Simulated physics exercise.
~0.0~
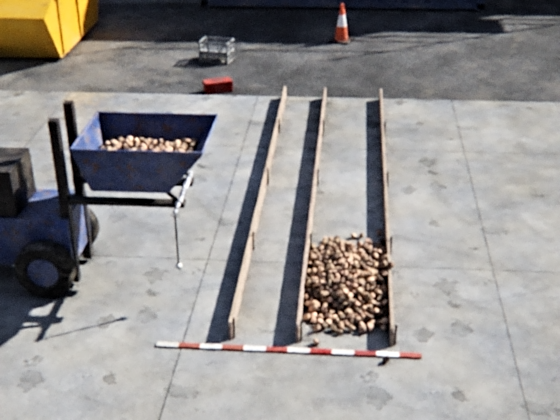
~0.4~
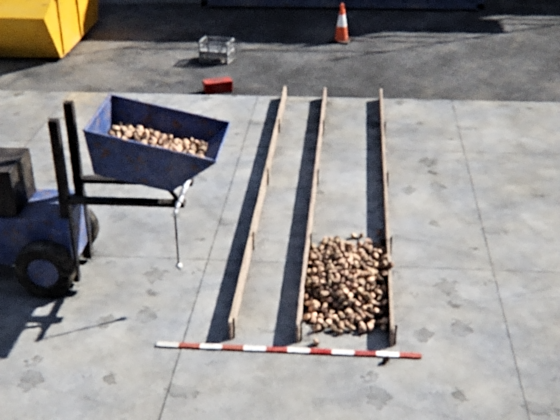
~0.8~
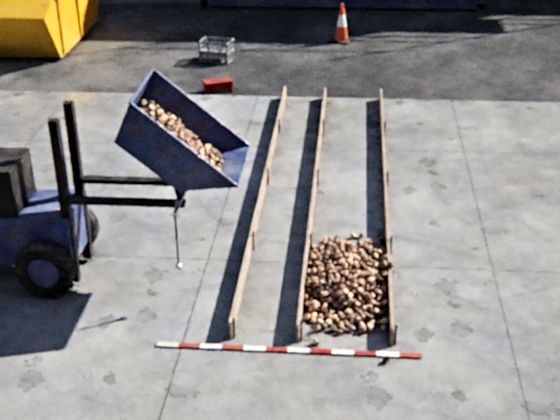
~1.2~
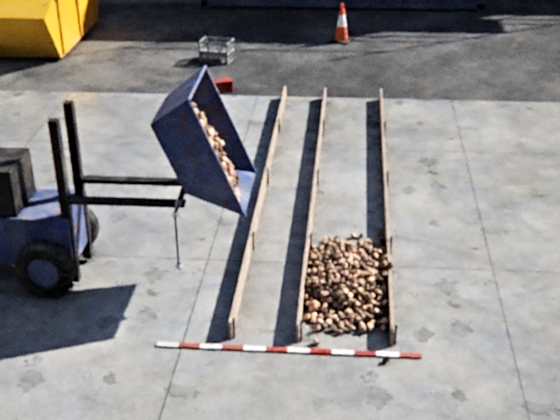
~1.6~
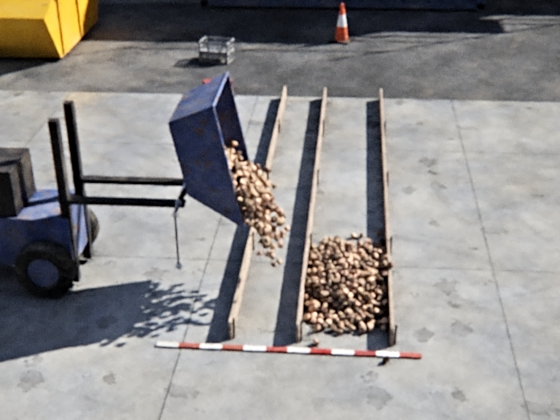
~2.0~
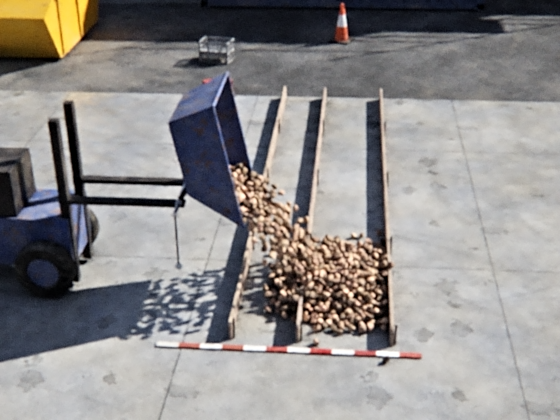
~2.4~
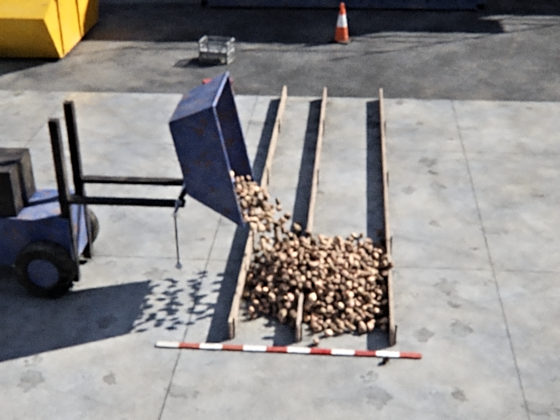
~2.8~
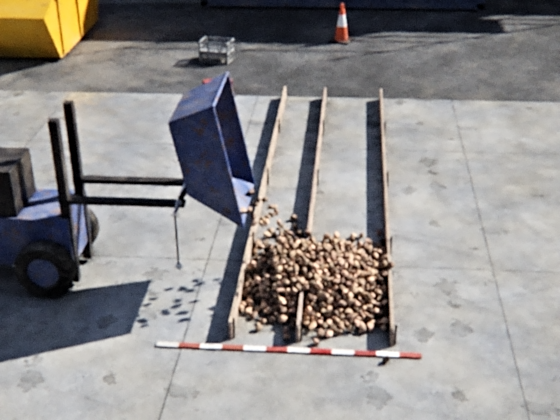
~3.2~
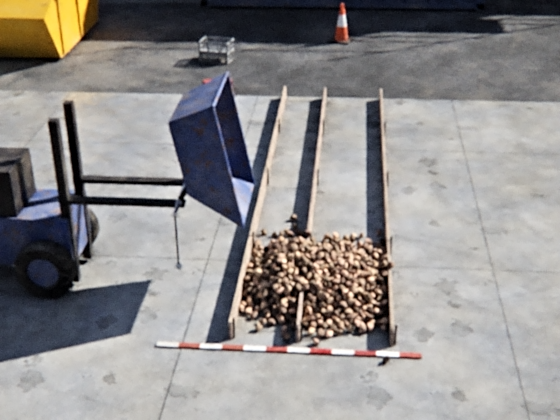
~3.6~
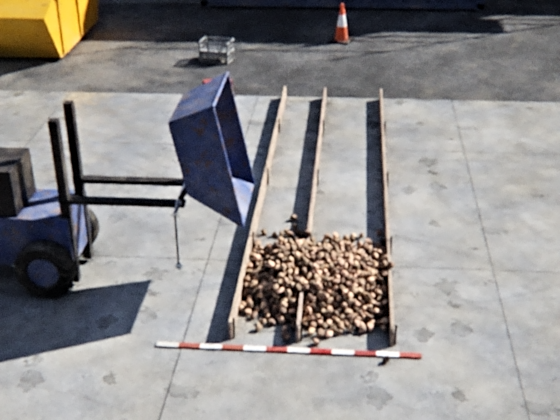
On a sunlit concrete yard, a forklift tilted its blue skip to the right and poured brown stones between wooden boards, beside an earlier pile; most filled the empty bay, some spilled over onto the old heap, and the skip stayed tipped, empty.
